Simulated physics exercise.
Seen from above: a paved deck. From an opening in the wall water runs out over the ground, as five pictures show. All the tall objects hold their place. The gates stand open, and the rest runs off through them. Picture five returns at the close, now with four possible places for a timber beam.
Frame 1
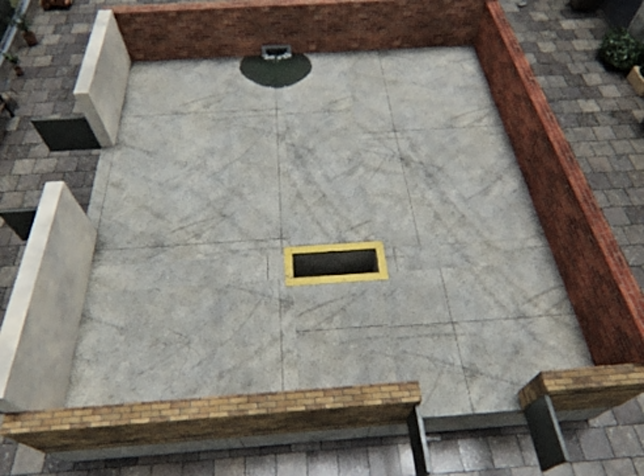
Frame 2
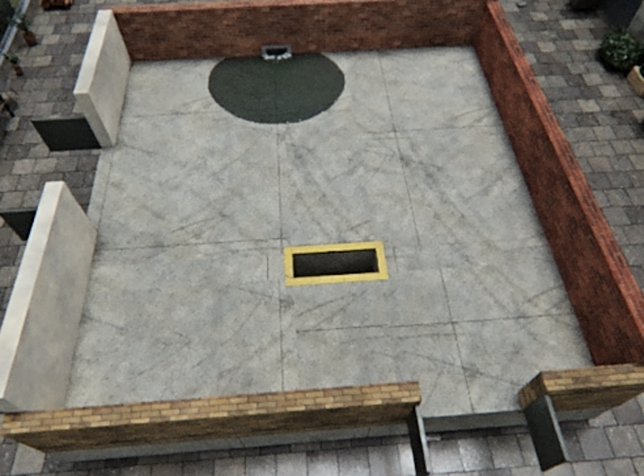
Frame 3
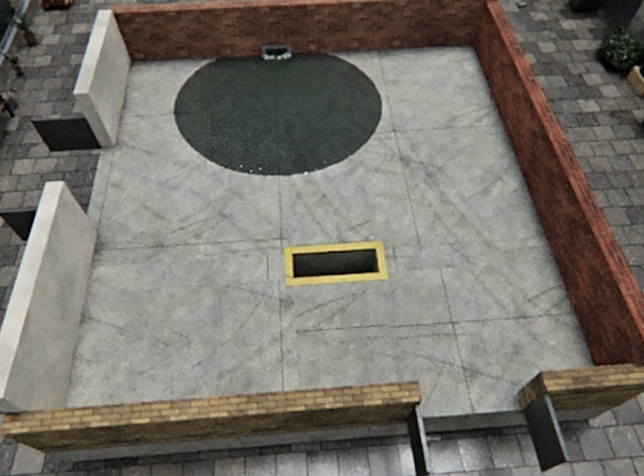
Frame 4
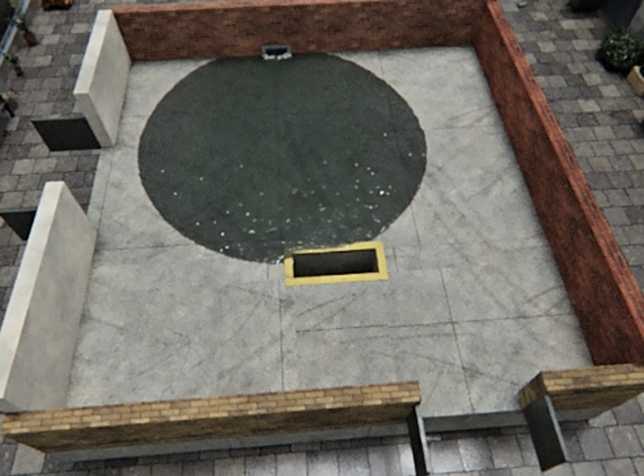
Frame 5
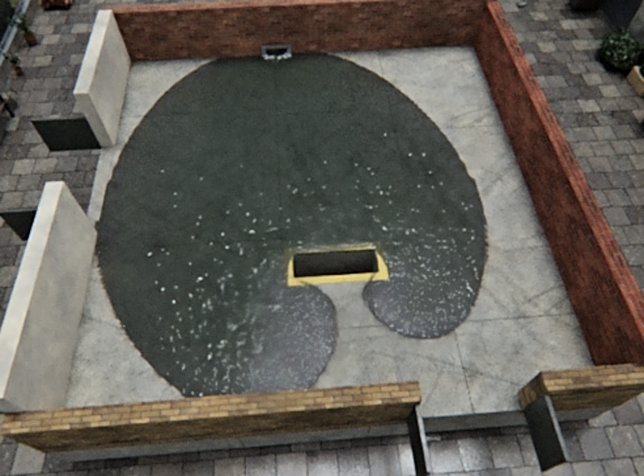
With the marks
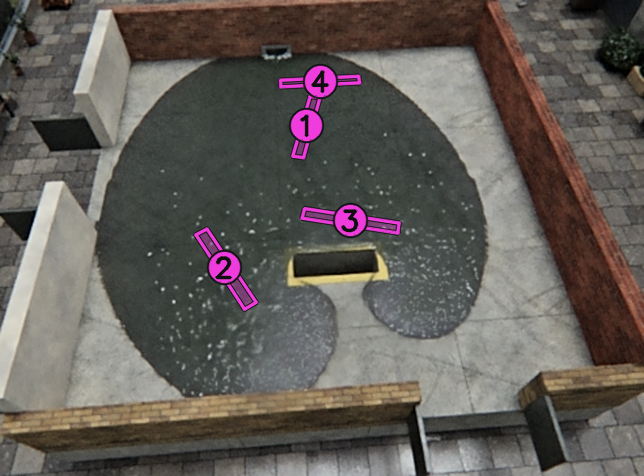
Dark water spreading from an outlet in the brick wall across a paved deck, reaching a yellow-edged gully and parting around it.
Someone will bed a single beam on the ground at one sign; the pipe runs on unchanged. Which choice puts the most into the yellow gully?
Place 2.
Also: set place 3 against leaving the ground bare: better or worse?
It is worse.
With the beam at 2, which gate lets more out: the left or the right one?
The right one.
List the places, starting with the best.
The order is 2, 1, 4, 3.
On the marked copy, 1 from (298, 156) to (315, 97); 2 from (201, 231) to (250, 305); 3 from (303, 213) to (398, 228); 4 from (280, 83) to (359, 79).
If 1 is chosen, about 22 % of the stream runs into the yellow gully, about 75 % out by the gates.
If 2 is chosen, about 32 % of the stream runs into the yellow gully, about 65 % out by the gates.
If 3 is chosen, about 8 % of the stream runs into the yellow gully, about 89 % out by the gates.
If 4 is chosen, about 14 % of the stream runs into the yellow gully, about 83 % out by the gates.
